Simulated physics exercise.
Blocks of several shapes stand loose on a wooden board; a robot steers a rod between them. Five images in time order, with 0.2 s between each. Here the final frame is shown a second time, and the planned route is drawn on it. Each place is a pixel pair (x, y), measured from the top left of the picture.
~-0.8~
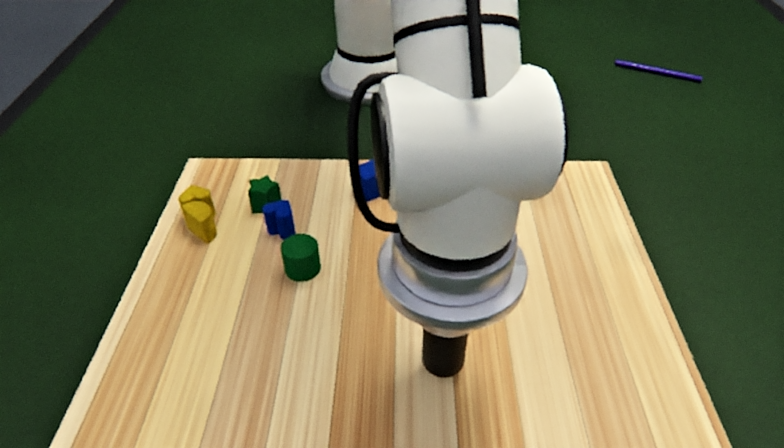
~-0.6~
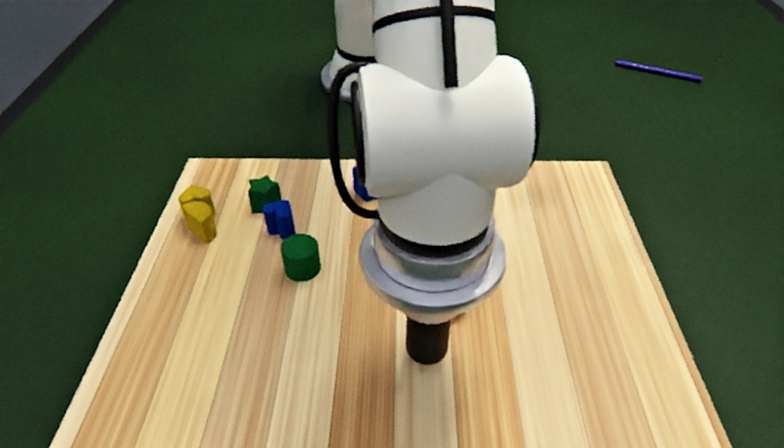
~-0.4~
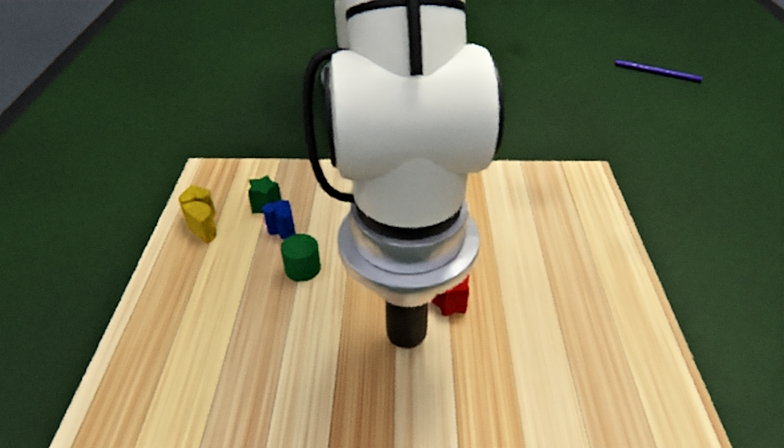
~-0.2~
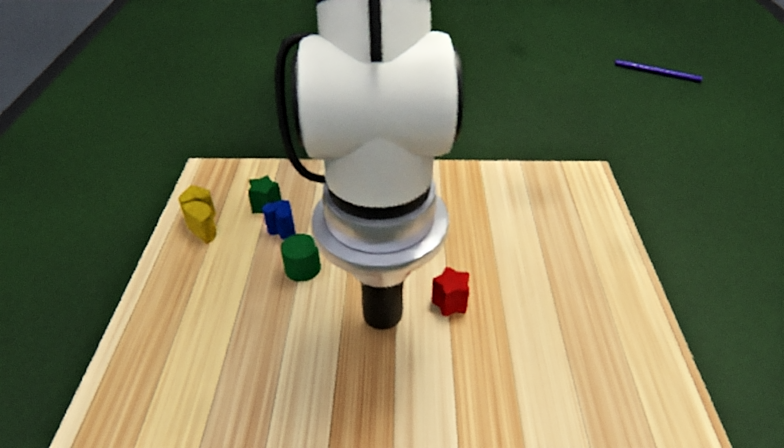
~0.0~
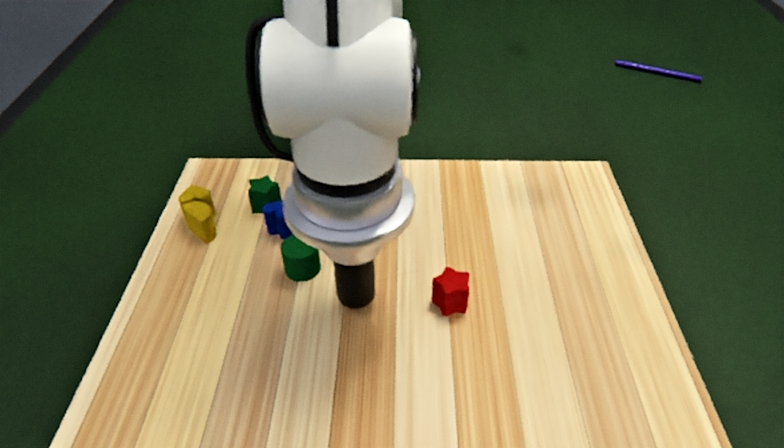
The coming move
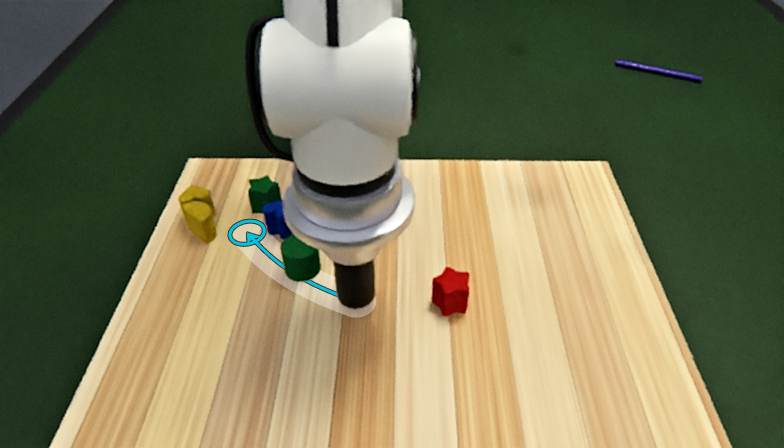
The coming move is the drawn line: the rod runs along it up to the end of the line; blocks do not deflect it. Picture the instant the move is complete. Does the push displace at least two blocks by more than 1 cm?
Yes, it checks out.
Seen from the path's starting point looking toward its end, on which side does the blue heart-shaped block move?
Over to the right.
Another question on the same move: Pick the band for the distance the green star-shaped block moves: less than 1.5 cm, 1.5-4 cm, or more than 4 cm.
It slides somewhere between 1.5 and 4 cm.
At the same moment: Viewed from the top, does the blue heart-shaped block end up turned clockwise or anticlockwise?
Looking down: Clockwise.
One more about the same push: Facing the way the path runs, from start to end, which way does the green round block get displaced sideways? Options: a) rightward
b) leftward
That would be a.
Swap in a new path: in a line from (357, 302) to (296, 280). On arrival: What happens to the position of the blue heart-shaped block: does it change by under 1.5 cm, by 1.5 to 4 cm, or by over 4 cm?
My prediction: Under 1.5 cm.
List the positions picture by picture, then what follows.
In the first picture, rod's lower end (443, 361); yellow half-round block (198, 209); green star-shaped block (262, 184); blue heart-shaped block (279, 208); green round block (299, 245).
In the second picture, rod (427, 348); blocks still.
In the third picture, rod (407, 333); blocks still.
In the fourth picture, rod (383, 315); blocks still.
In the fifth picture, rod (356, 295); yellow half-round block (198, 209); green star-shaped block (262, 184); blue heart-shaped block (279, 208); green round block (299, 245).
Drawn move, from (357, 302) through (291, 271) to (247, 233).
What follows on the original path. One third of the way, rod (310, 276); green round block (289, 238).
Two thirds of the way, rod (272, 252); blue heart-shaped block (280, 194), turned 25° anticlockwise; green round block (273, 211).
At the end, rod (246, 226); yellow half-round block still; green star-shaped block (263, 170), turned 50° anticlockwise; blue heart-shaped block (291, 182), turned 25° clockwise; green round block (264, 190).
